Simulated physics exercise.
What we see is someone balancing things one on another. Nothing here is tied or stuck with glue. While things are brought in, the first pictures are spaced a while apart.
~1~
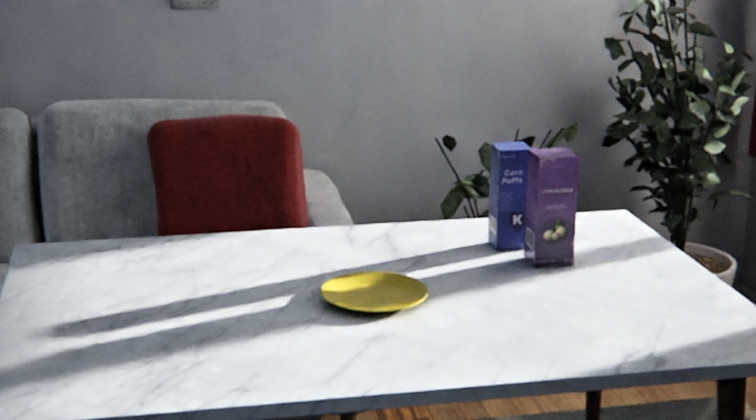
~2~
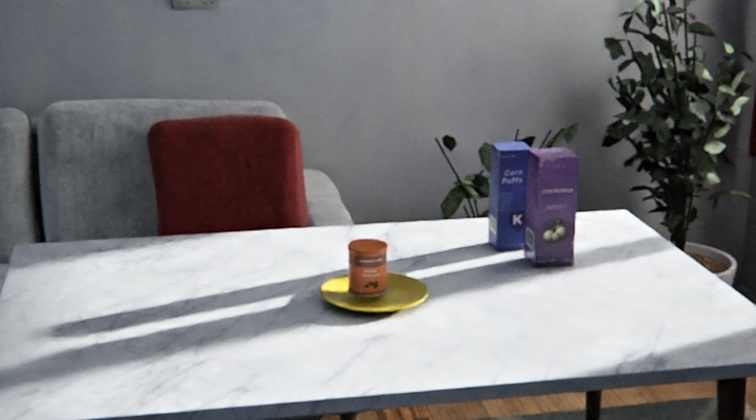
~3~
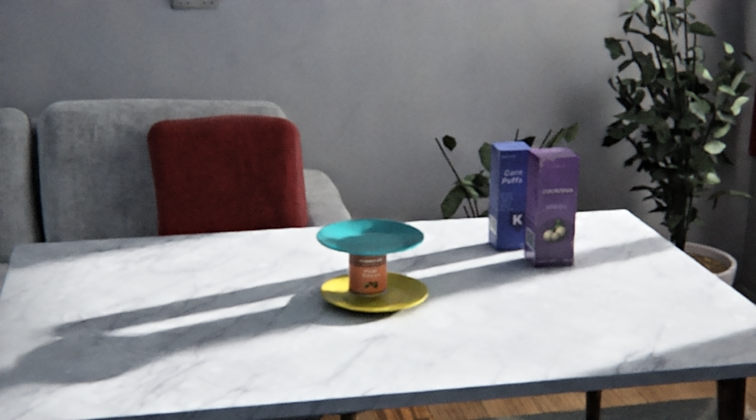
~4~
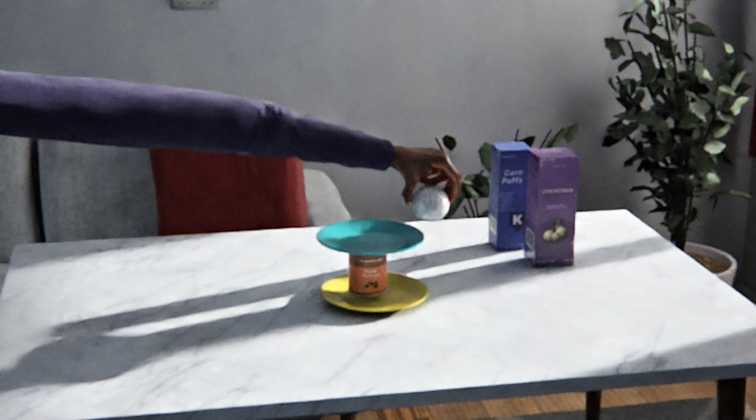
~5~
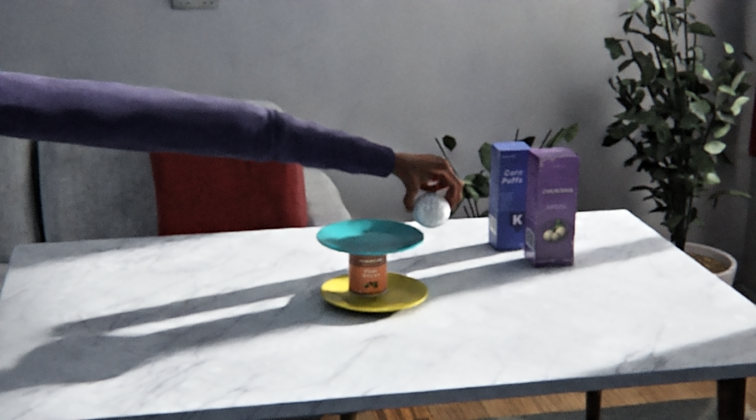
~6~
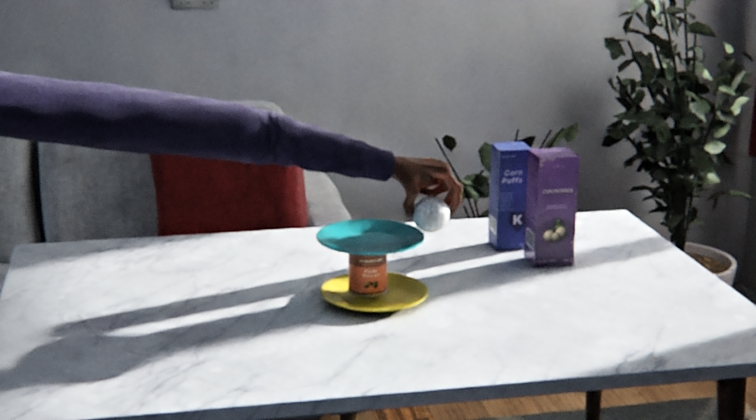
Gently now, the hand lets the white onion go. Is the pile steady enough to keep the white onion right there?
No, the pile comes apart.
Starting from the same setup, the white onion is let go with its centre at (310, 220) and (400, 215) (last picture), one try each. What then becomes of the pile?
On the first go it collapses, and on the second it remains standing.
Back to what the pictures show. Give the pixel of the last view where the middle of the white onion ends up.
It ends up close to (463, 276).
Then, 0.30 s after the last picture, white onion now fallen.
Then, 0.40 s after the last picture, things are still on the move.
Then, 0.90 s after the last picture, nothing new.
Then, 2.30 s after the last picture, white onion resting near (463, 276).
At rest, fallen, white onion; the other 5 in place. Seen from the same camera at the end, white onion near (463, 276). The pile comes apart.
